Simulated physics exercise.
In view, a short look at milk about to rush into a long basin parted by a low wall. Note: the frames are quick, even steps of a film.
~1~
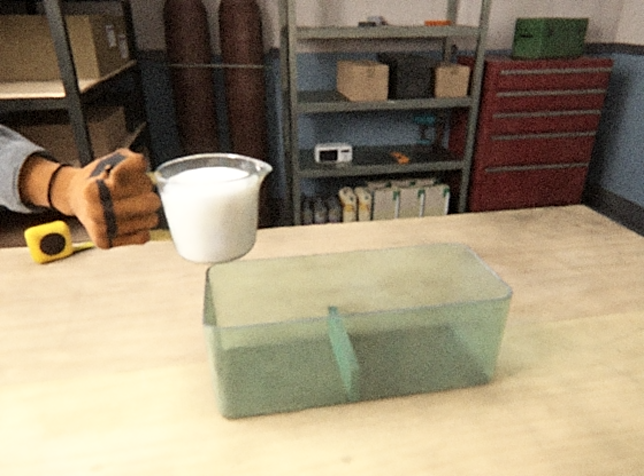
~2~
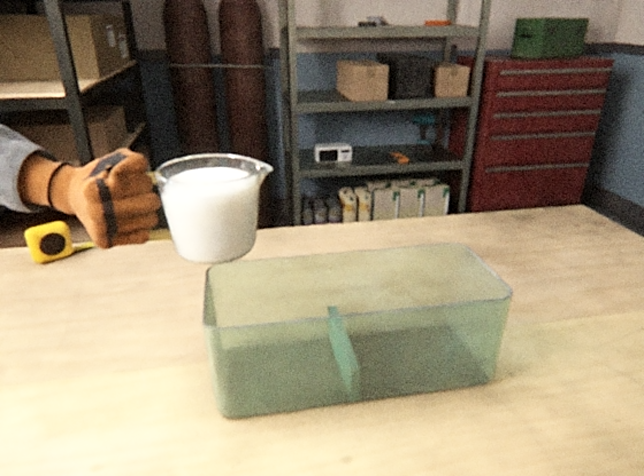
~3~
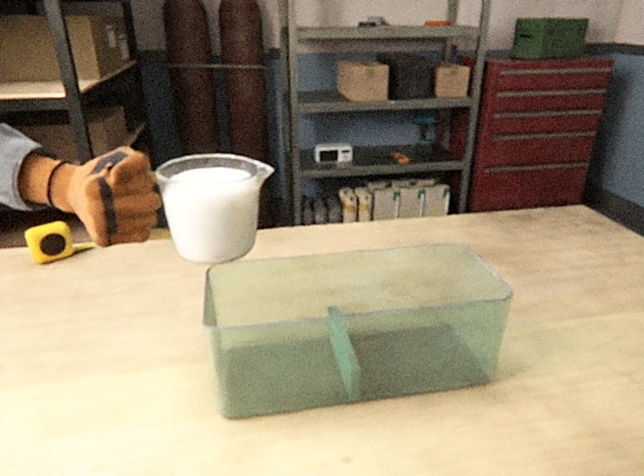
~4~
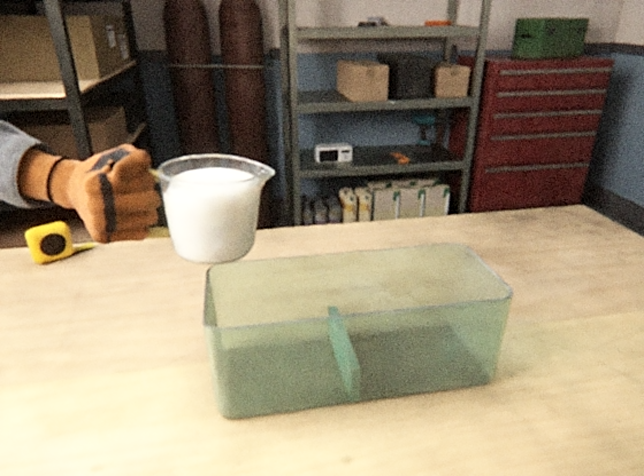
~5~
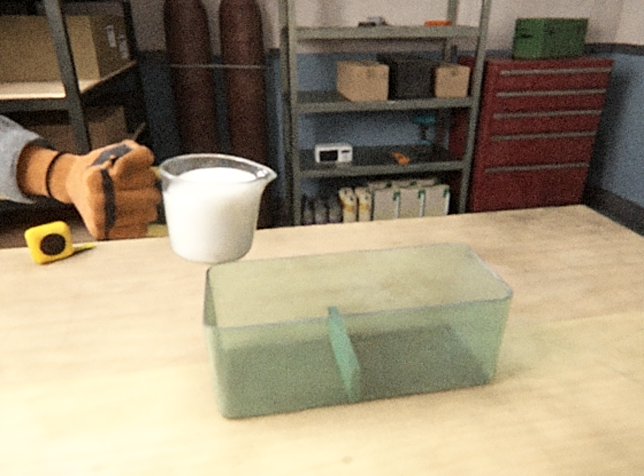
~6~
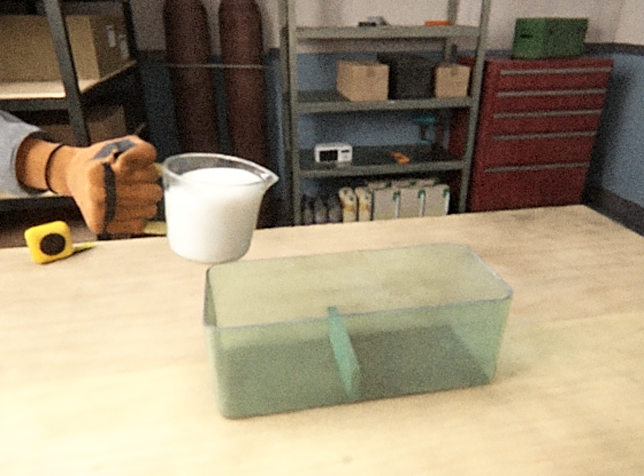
We see a gloved hand holding a clear cup of milk above a long, see-through green basin with a low dividing wall on a workbench; the cup stays nearly still, then tilts slightly to the right.
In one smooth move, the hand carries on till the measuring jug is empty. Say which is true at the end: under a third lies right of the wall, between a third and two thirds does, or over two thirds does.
Under a third lies right of the wall.
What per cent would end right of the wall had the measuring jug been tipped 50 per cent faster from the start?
Near 10 parts in a hundred.
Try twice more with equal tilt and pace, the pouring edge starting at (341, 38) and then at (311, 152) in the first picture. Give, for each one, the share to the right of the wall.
Estimate, in order: 90 and 80 per cent.
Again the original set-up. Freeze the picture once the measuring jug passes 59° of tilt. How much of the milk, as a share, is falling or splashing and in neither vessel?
Estimate: 15 per cent, roughly.
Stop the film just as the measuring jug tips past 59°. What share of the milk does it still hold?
It still holds close to 75 per cent at that lean.
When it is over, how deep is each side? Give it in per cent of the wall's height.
I get 40 % for the left and 10 % for the right.
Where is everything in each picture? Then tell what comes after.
It leans 0°; its right rim is at (271, 167); the milk meets the walls at (163, 182) and (258, 177); the long basin's rim runs from (205, 295) to (488, 268); the wall's top is at (343, 335), in the first picture.
It leans 0°; its right rim is at (272, 167); the milk meets the walls at (163, 182) and (257, 177), in the second picture.
It leans 2°; its right rim is at (273, 169); the milk meets the walls at (165, 182) and (257, 178), in the third picture.
It leans 4°; its right rim is at (274, 171); the milk meets the walls at (166, 183) and (259, 179), in the fourth picture.
It leans 6°; its right rim is at (276, 174); the milk meets the walls at (167, 183) and (262, 179), in the fifth picture.
It leans 10°; its right rim is at (278, 177); the milk meets the walls at (168, 183) and (265, 179), in the sixth picture.
A moment on, the measuring jug is tipped part way and 73 per cent is still to pour, 10 is left of the wall and 1 right of it.
Next, the measuring jug is tipped on its side and 18 per cent is still to pour, 59 is left of the wall and 12 right of it.
Then the measuring jug is tipped right over and 1 per cent is still to pour, 85 is left of the wall and 14 right of it.
Later the measuring jug is tipped right over and 0 per cent is still to pour, 86 is left of the wall and 14 right of it.
Finally, 86 per cent lies left of the wall, 14 right of it and 0 outside.
